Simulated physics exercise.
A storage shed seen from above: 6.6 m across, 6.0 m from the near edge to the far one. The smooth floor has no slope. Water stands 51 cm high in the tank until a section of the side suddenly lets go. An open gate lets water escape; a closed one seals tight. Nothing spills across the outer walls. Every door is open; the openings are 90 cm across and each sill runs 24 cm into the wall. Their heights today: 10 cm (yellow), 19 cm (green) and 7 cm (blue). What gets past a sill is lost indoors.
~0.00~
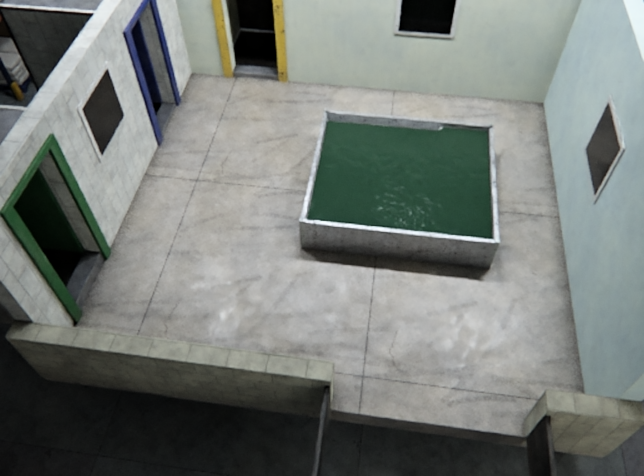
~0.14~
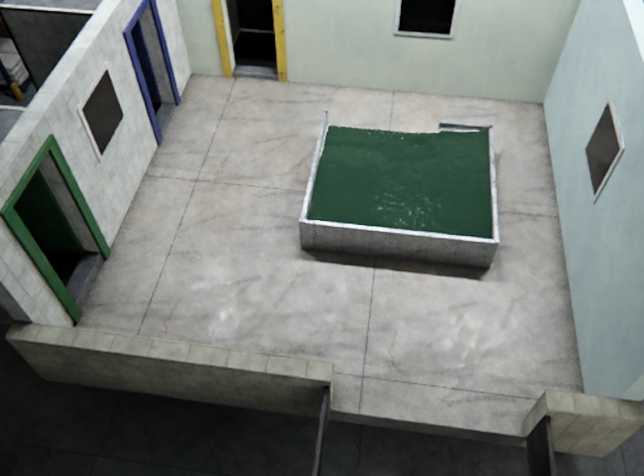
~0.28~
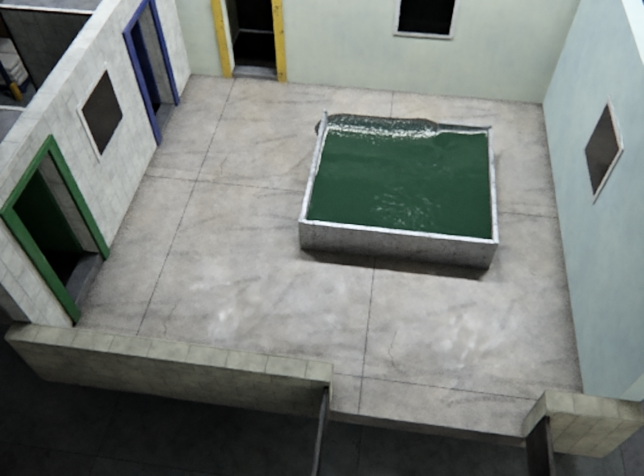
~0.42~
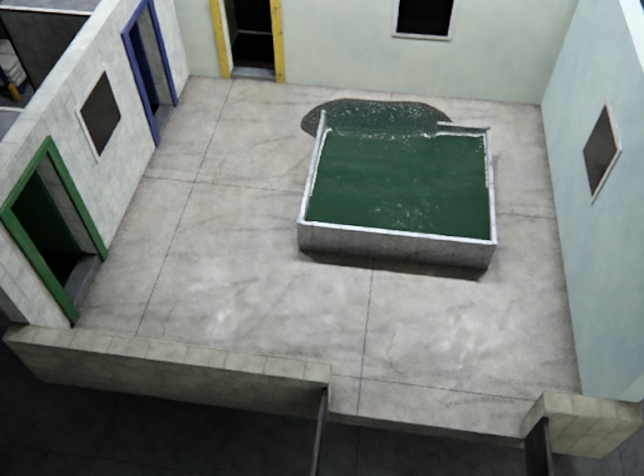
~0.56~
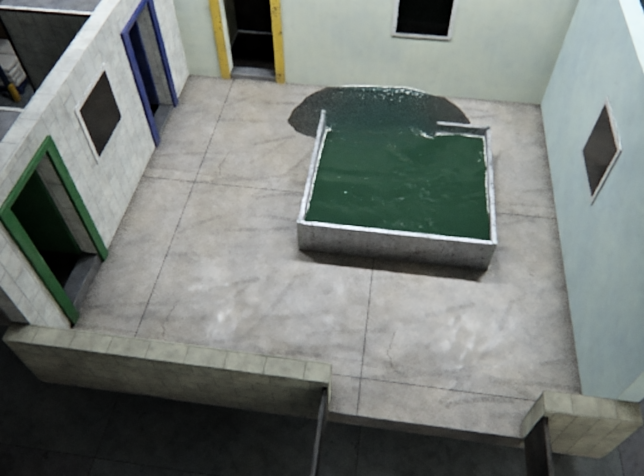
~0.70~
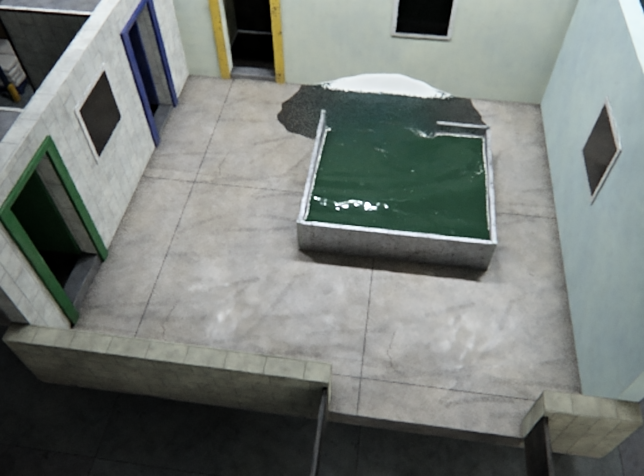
In this clip, a rectangular tank of green water in a pale room with open doorways opens along its far side, and water pours out, spreading across the floor behind it to the back wall as ripples cross the tank.
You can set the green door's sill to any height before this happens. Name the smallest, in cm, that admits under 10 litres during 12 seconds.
Some 6 cm above the ground.
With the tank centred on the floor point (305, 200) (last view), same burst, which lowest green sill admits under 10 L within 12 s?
Then roughly 9.0 cm.
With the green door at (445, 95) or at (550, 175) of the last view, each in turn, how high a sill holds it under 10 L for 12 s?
Roughly 24 and 11.0 cm.
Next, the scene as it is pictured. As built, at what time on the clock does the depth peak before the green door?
Near 11.0 s.
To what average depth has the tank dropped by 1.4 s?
About 36 cm.
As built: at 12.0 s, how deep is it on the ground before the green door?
About 7.5 cm.
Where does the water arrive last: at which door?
It is the green one.
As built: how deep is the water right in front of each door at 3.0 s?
Depths in cm: Yellow 13, green 0, blue 19.
After 1.4 s water covers 15 % of the floor, deepest (40 cm) near (376, 98); it has not reached the green door.
After 3.0 s water covers 35 % of the floor, deepest (33 cm) near (184, 88); it has not reached the green door.
After 12.0 s water covers 100 % of the floor, deepest (12 cm) near (578, 425); 7 cm at the green door, 0 litres in over its 19 cm sill.
At the green door as built, the water arrived by 4.0 s and peaked near 8 cm at 11.2 s.
With a sill of 5.5 cm, 12 litres would have come in within the 12 s; with 6.5 cm, 7 litres. So under 10 litres takes about 6 cm.
